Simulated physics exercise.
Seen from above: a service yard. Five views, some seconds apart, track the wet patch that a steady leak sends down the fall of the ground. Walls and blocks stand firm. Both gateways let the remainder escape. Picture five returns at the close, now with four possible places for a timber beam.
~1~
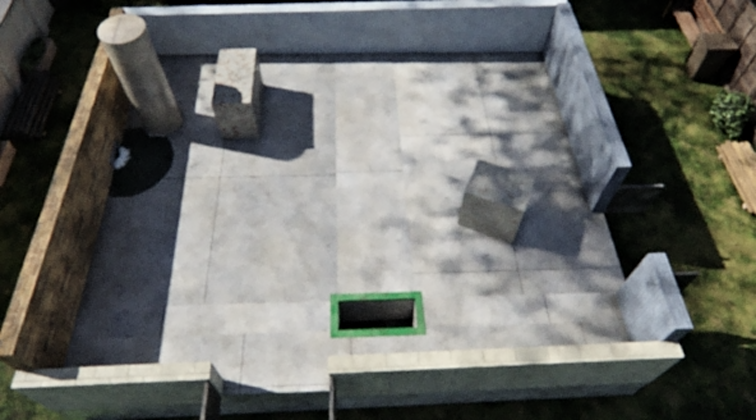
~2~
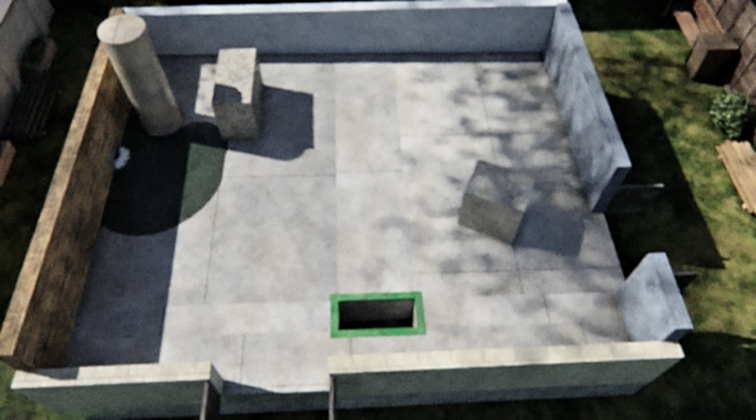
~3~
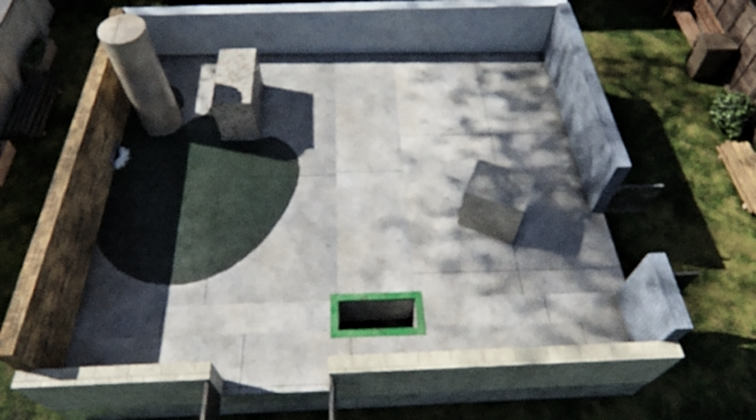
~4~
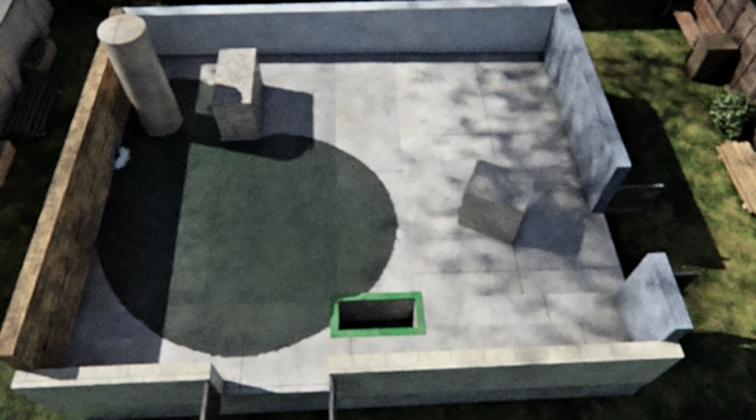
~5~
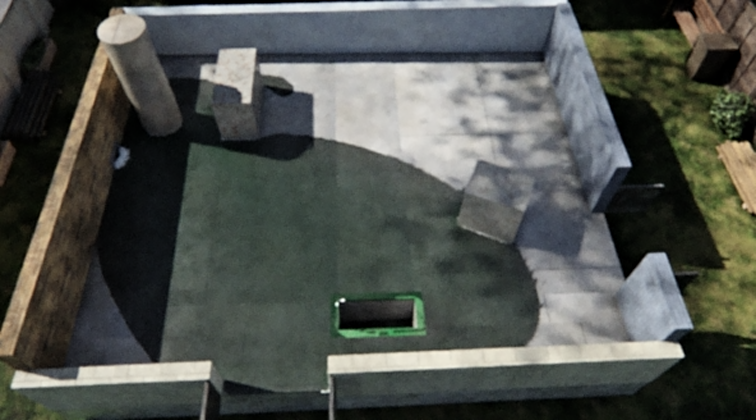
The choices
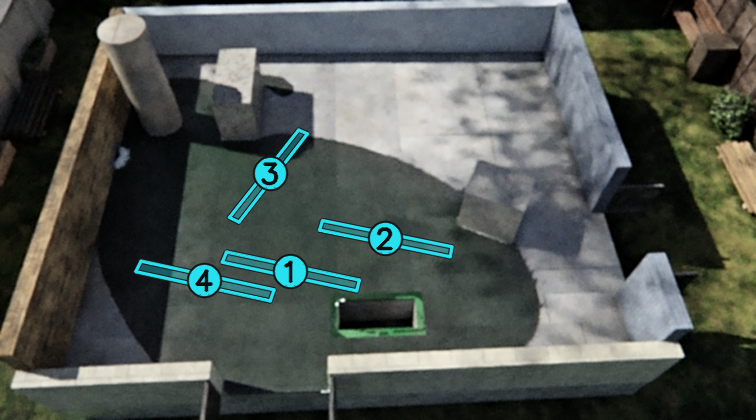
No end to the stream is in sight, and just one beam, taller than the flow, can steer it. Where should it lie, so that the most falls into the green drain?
The best position is 4.
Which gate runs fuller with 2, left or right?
The right one.
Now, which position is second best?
That is position 2.
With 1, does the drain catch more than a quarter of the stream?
No.
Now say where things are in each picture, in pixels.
Outfall at (115, 156); green drain at (377, 314); open gate at (603, 251); open gate at (278, 377); water covers 2 % of the ground and shows as far out as (168, 151); green drain still dry.
Water covers 8 % of the ground and shows as far out as (187, 215); green drain still dry.
Water covers 17 % of the ground and shows as far out as (296, 167); green drain still dry.
Water covers 33 % of the ground and shows as far out as (391, 240); green drain still dry.
Water covers 49 % of the ground and shows as far out as (534, 300); green drain taking water.
On the marked copy, 1 from (224, 257) to (358, 285); 2 from (321, 225) to (451, 251); 3 from (234, 219) to (303, 131); 4 from (138, 266) to (272, 295).
For position 1, about 14 % of the stream runs into the green drain, about 86 % out by the gates.
For position 2, about 31 % of the stream runs into the green drain, about 68 % out by the gates.
For position 3, about 14 % of the stream runs into the green drain, about 84 % out by the gates.
For position 4, about 42 % of the stream runs into the green drain, about 57 % out by the gates.
